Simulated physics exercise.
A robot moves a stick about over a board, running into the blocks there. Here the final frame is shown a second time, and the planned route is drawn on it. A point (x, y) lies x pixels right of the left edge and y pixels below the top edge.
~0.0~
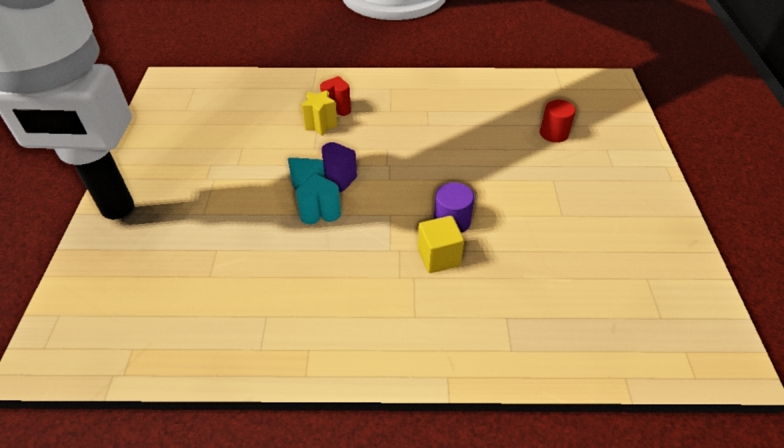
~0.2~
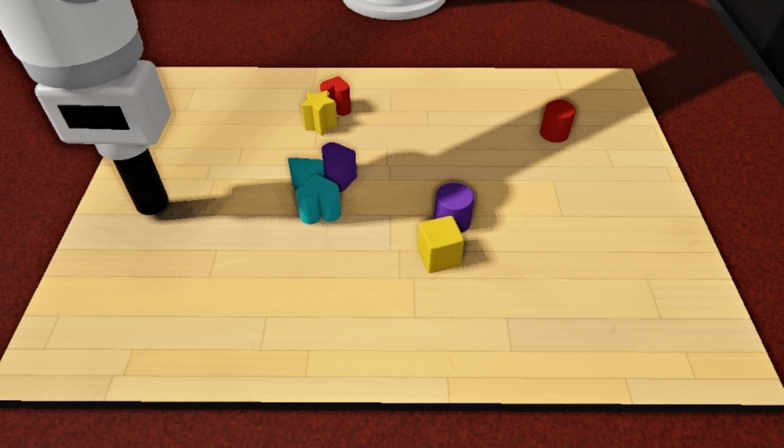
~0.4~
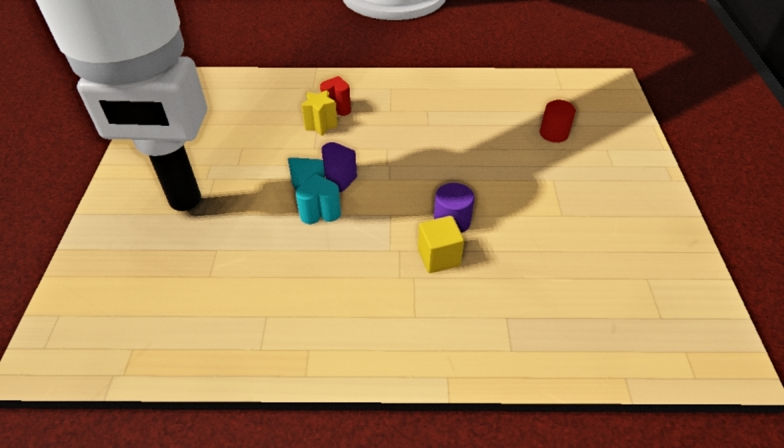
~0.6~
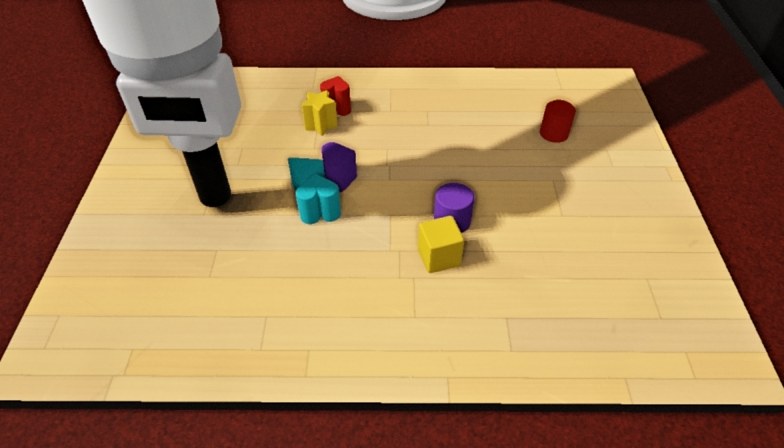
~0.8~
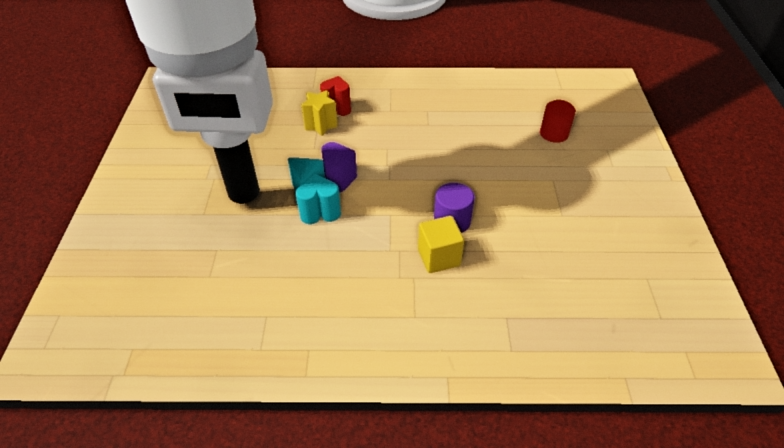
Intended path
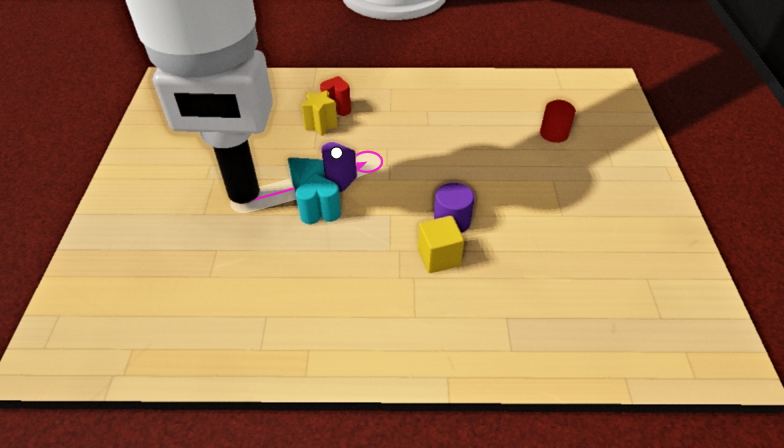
A white and grey robot arm holding a black stick stands at the upper left of a pale wooden board on a dark red surface, seen from above at an angle by a still camera. Teal and purple blocks cluster left of centre, with yellow and red ones behind and purple, yellow and red ones rightward. The arm slides the stick steadily right towards the teal blocks, its shadow shifting, while every block stays still.
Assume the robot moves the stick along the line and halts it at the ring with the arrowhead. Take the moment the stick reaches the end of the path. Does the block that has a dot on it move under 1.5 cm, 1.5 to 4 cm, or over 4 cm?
Verdict: More than 4 cm.
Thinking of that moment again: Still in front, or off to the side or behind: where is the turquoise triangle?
Beside or behind it.
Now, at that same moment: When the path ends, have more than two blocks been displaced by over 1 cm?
Going by the path, no.
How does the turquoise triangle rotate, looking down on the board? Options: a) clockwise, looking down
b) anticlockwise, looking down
a: Clockwise, looking down.
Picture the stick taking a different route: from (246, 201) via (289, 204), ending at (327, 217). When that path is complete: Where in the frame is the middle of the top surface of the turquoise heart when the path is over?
It sits at (357, 193).
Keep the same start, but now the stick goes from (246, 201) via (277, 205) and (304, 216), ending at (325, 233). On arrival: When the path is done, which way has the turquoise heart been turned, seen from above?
From above, the turquoise heart will be seen to turn anti-clockwise.
Drawn move, from (246, 201) by way of (310, 183) to (367, 162); the dot is on the purple heart.
The first path, step by step. One third of the way, stick at (289, 182); turquoise triangle at (313, 164), turned 20° clockwise; purple heart at (342, 153), turned 20° anticlockwise.
Two thirds of the way, stick at (330, 169); turquoise triangle at (350, 160), turned 50° clockwise; purple heart at (370, 148), turned 20° anticlockwise.
At the end, stick at (367, 154); turquoise triangle at (362, 160), turned 75° clockwise; turquoise heart still; purple heart at (392, 145), turned 25° clockwise.
